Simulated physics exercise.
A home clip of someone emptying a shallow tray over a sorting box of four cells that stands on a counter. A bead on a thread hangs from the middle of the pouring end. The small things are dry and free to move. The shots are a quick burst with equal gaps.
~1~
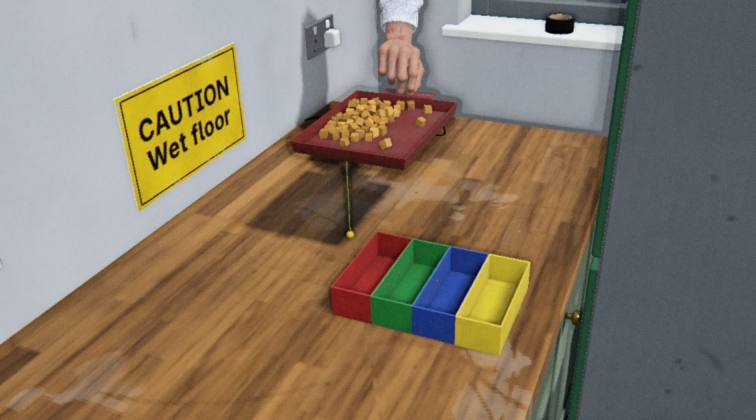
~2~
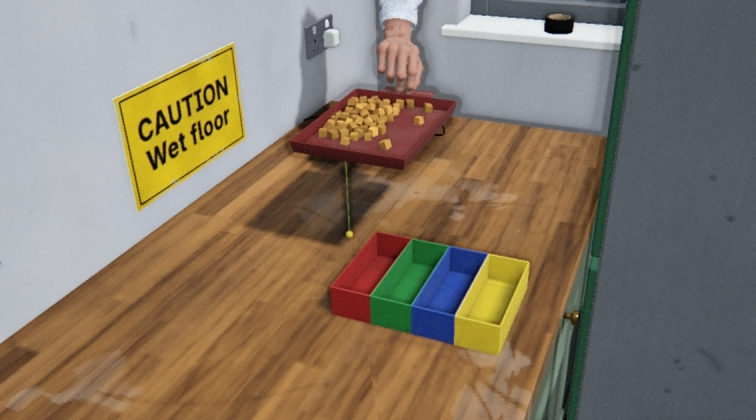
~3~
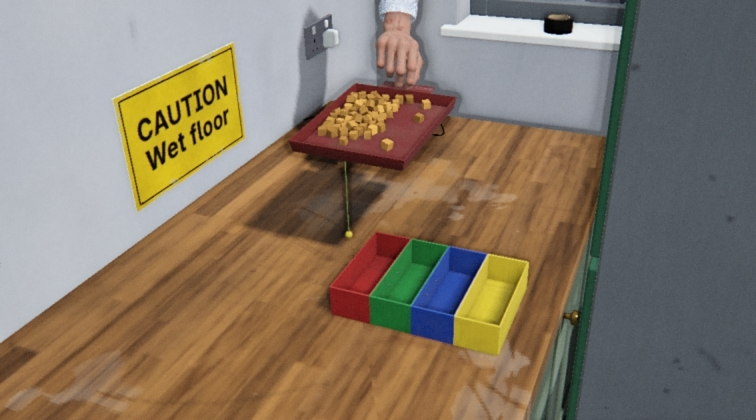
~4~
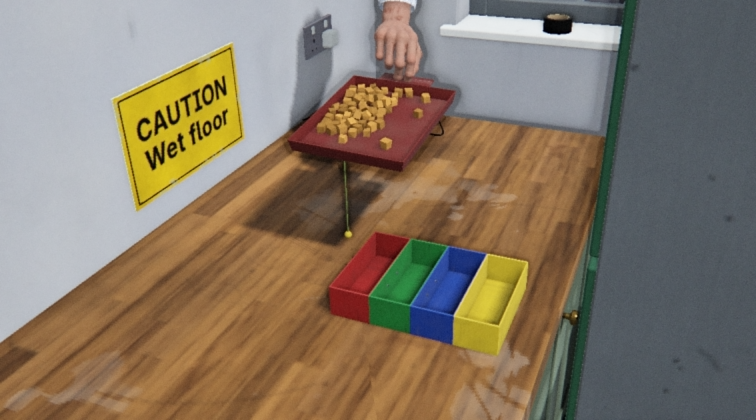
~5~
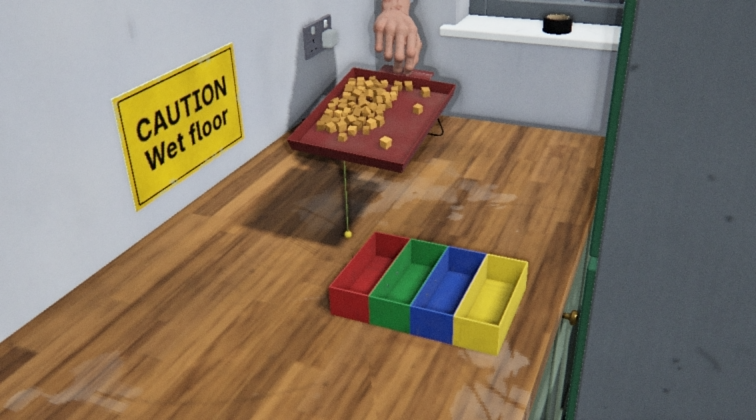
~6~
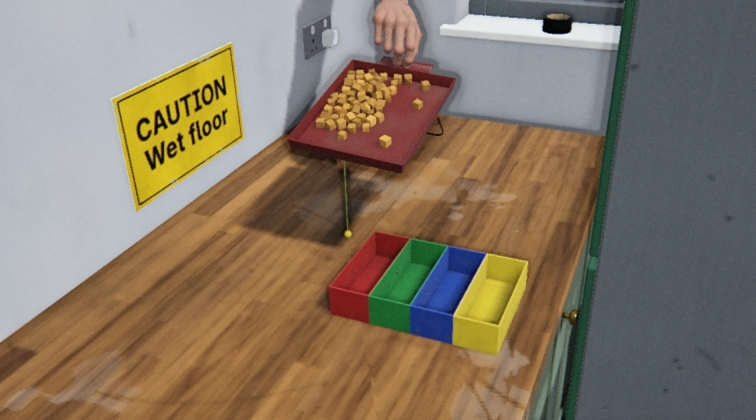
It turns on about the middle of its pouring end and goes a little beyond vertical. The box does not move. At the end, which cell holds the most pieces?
Fullest: The red cell.
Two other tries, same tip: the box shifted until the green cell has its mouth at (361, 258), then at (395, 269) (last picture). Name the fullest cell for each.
At the first place the cell in green, at the second the red one.
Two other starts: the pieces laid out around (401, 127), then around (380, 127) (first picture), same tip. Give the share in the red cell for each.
The first gives 40 %, the second 40 %.
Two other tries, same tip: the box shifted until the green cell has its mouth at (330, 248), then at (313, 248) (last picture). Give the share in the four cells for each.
About 90 and 90 per cent.
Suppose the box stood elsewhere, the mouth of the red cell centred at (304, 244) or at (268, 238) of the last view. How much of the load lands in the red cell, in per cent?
The first gives 0 %, the second 0 %.
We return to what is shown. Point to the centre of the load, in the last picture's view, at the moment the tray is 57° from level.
Roughly at (362, 138).
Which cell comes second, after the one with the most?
Next in line is the cell in green.
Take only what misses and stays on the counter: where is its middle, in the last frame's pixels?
Around (299, 297).
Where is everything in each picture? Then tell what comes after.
Corners of the pouring end at (294, 140) and (404, 158), level; middle of the load at (369, 119), croutons; bead on its thread at (350, 235); red cell at (352, 302); green cell at (392, 312); blue cell at (434, 322); yellow cell at (478, 333), in the first frame.
Corners of the pouring end at (293, 140) and (403, 158), level; middle of the load at (368, 118), in the second frame.
Corners of the pouring end at (292, 140) and (402, 159), tipped barely, lowest at the right corner; middle of the load at (367, 115), in the third frame.
Corners of the pouring end at (291, 139) and (402, 160), tipped a little, lowest at the right corner; middle of the load at (366, 110), in the fourth frame.
Corners of the pouring end at (291, 138) and (401, 162), tipped a little, lowest at the right corner; middle of the load at (366, 105), in the fifth frame.
Corners of the pouring end at (290, 138) and (401, 163), tipped a little, lowest at the right corner; middle of the load at (365, 101); red cell at (349, 302); green cell at (390, 312); blue cell at (432, 322); yellow cell at (476, 333), in the sixth frame.
Soon after the last picture, tray tipped steeply; nearly all on the tray; a stray few falling or outside the box.
A little later, tray tipped right over; nearly all on the tray; a small part in the green cell; a stray few in the red cell; a stray few falling or outside the box.
Later still, tray tipped past a quarter turn; about half in the red cell; a small part in the green cell; a stray few in the blue cell; about a quarter falling or outside the box.
At rest, tray tipped past a quarter turn; about half in the red cell; a small part in the green cell; a stray few in the blue cell; none in the yellow cell; about a quarter outside the box.
